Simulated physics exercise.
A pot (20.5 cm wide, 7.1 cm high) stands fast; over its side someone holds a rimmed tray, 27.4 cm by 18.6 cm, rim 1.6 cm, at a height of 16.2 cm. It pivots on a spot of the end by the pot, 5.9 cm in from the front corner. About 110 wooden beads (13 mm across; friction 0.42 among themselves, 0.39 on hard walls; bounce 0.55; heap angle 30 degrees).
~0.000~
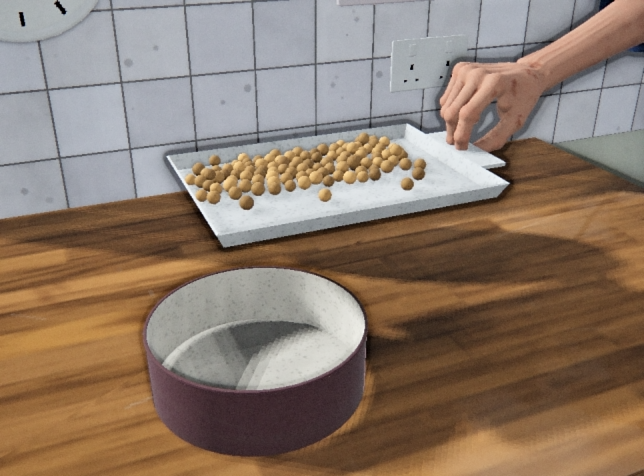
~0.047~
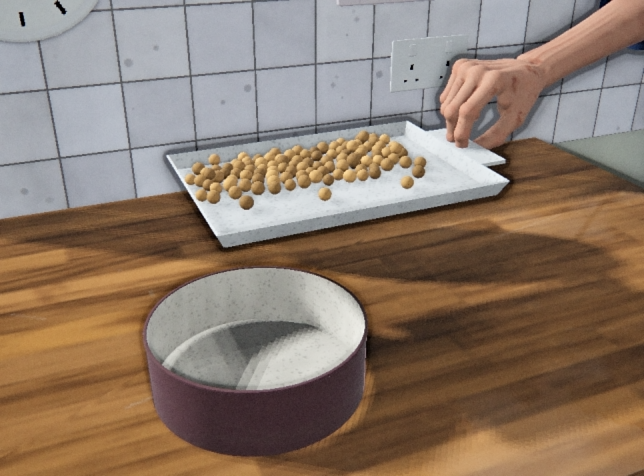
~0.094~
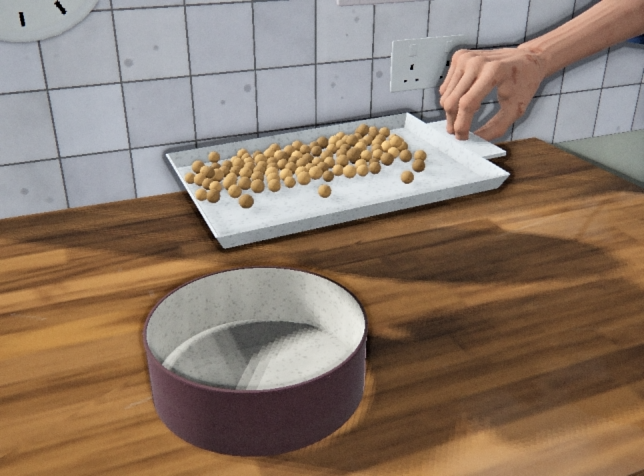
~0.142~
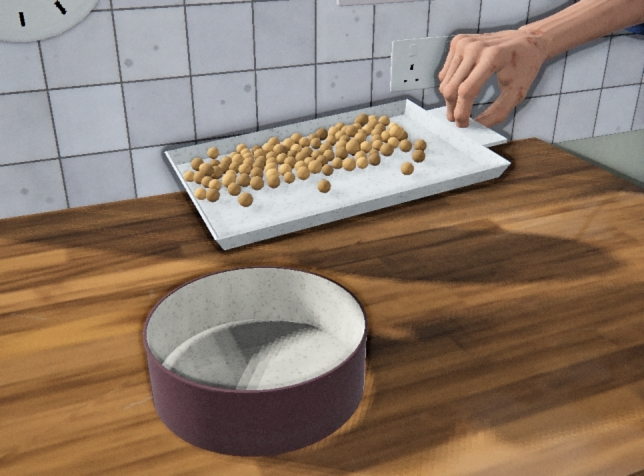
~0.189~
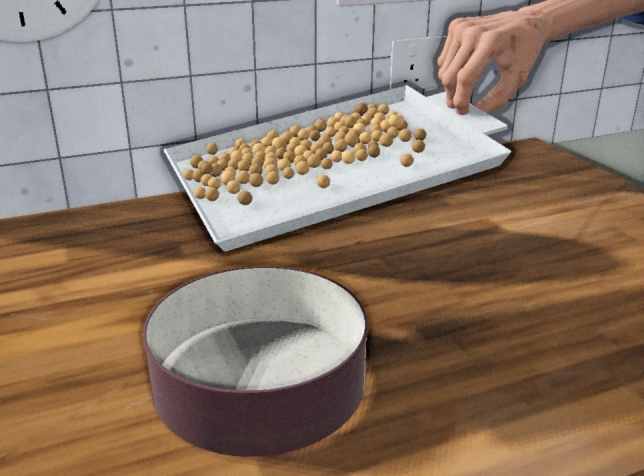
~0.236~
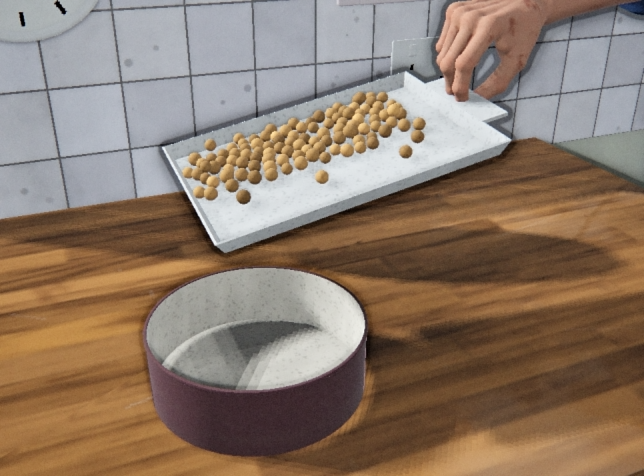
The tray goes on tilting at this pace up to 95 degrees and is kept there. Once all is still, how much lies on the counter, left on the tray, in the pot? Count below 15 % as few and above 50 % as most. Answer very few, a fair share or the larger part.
On the counter: Very few; left on the tray: Very few; in the pot: The larger part.
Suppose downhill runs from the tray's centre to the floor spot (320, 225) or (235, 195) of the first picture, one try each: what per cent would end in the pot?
About 100 and 25 per cent.
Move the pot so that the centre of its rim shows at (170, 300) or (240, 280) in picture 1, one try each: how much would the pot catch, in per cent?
Some 70 and 25 per cent.
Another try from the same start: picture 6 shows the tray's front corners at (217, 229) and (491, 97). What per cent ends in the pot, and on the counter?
Pot 15, counter 85.
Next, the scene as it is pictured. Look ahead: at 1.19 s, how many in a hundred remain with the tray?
About 20 per cent.
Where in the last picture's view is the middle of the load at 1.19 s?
At about (203, 375).
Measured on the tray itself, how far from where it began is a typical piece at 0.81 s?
Some 15 cm.
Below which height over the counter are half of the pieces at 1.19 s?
Some 2 cm.
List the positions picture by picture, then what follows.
In the first frame, tray tilt 0 degrees, front corners at (223, 230) and (498, 181); middle of the pieces at (308, 165); pot at (257, 320).
In the second frame, tray tilt 1 degrees, front corners at (223, 230) and (498, 179); middle of the pieces at (308, 164).
In the third frame, tray tilt 3 degrees, front corners at (223, 231) and (499, 172); middle of the pieces at (308, 160).
In the fourth frame, tray tilt 6 degrees, front corners at (222, 233) and (499, 162), lowest corner left front; middle of the pieces at (307, 153).
In the fifth frame, tray tilt 9 degrees, front corners at (222, 235) and (500, 150), lowest corner left front; middle of the pieces at (306, 146).
In the sixth frame, tray tilt 12 degrees, front corners at (222, 237) and (500, 139), lowest corner left front; middle of the pieces at (305, 139); pot at (257, 320). Its pace works out near 70 degrees a second.
After 0.81 s, tilt 51 degrees; the tray holds 80 %, the pot 5 %.
After 1.19 s, tilt 77 degrees; the tray holds 20 %, the pot 60 %.
Then, at 1.66 s, tilt 95 degrees; the tray holds 0 %, the pot 95 %.
In the end, at 2.0 s, counter 5 %, tray 0 %, pot 95 %.
